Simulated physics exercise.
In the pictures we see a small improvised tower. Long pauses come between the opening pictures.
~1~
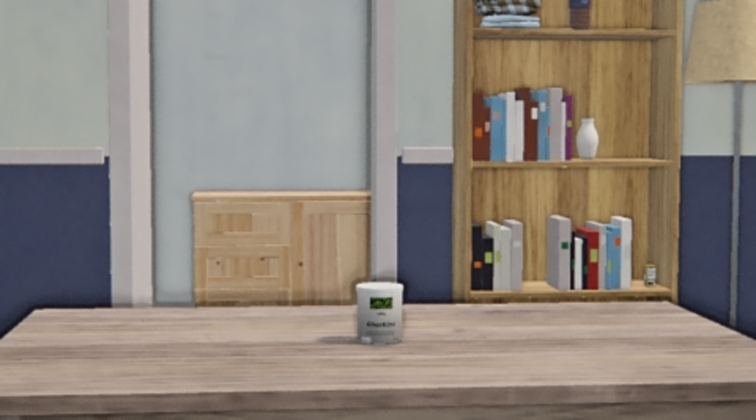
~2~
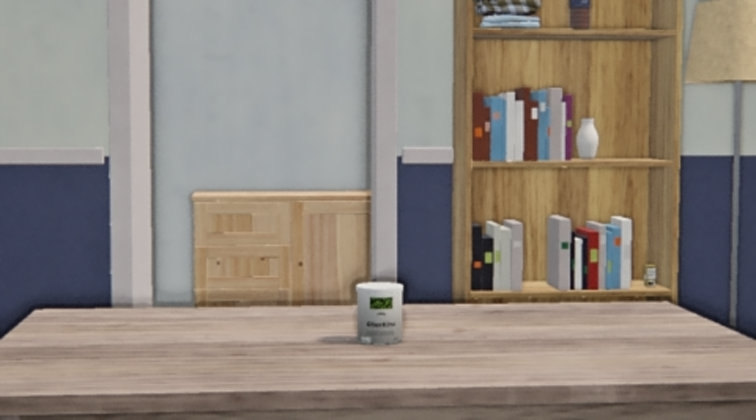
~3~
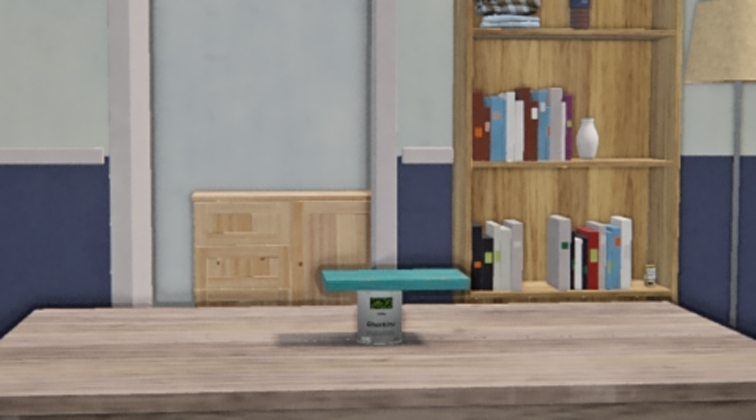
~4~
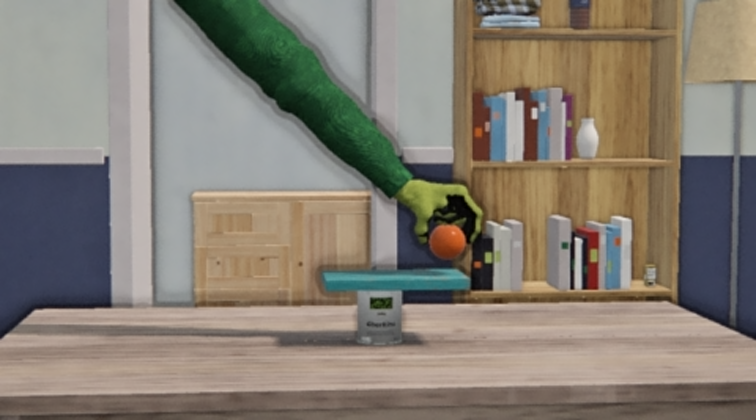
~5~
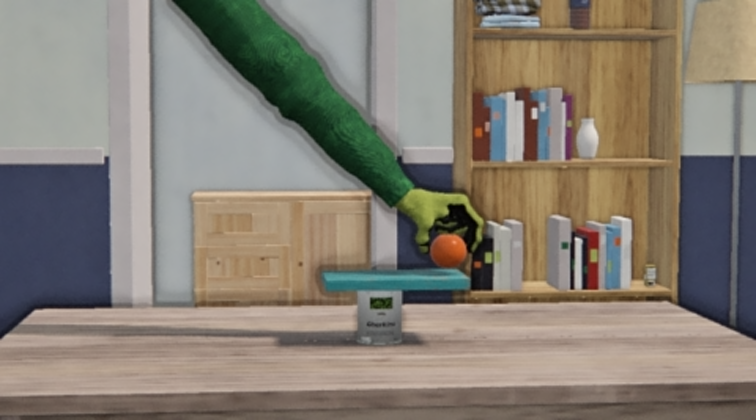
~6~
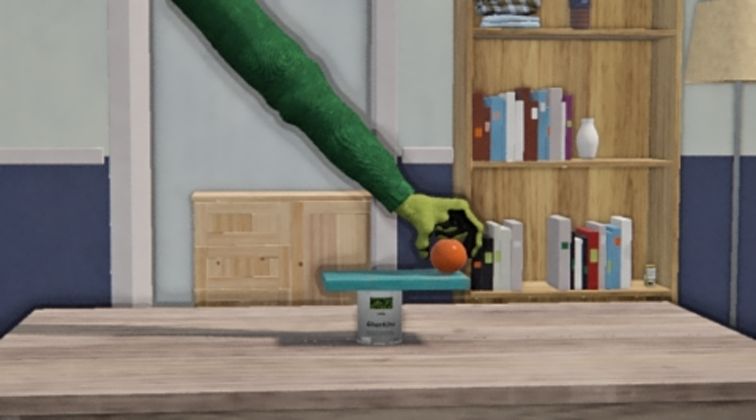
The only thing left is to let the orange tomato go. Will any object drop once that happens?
Yes.
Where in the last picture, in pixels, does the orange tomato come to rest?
Roughly pixel (498, 322) in the last picture.
Then, 0.50 s past the last view, orange tomato now fallen; turquoise board rocked 58° from its first pose.
Then, 0.70 s past the last view, turquoise board rocked 43° from its first pose.
Finally, fallen, orange tomato; down or leaning hard in the stack, turquoise board; white tin still in place. Final places as the last picture's camera would see them, orange tomato near (498, 323). The stack comes apart.
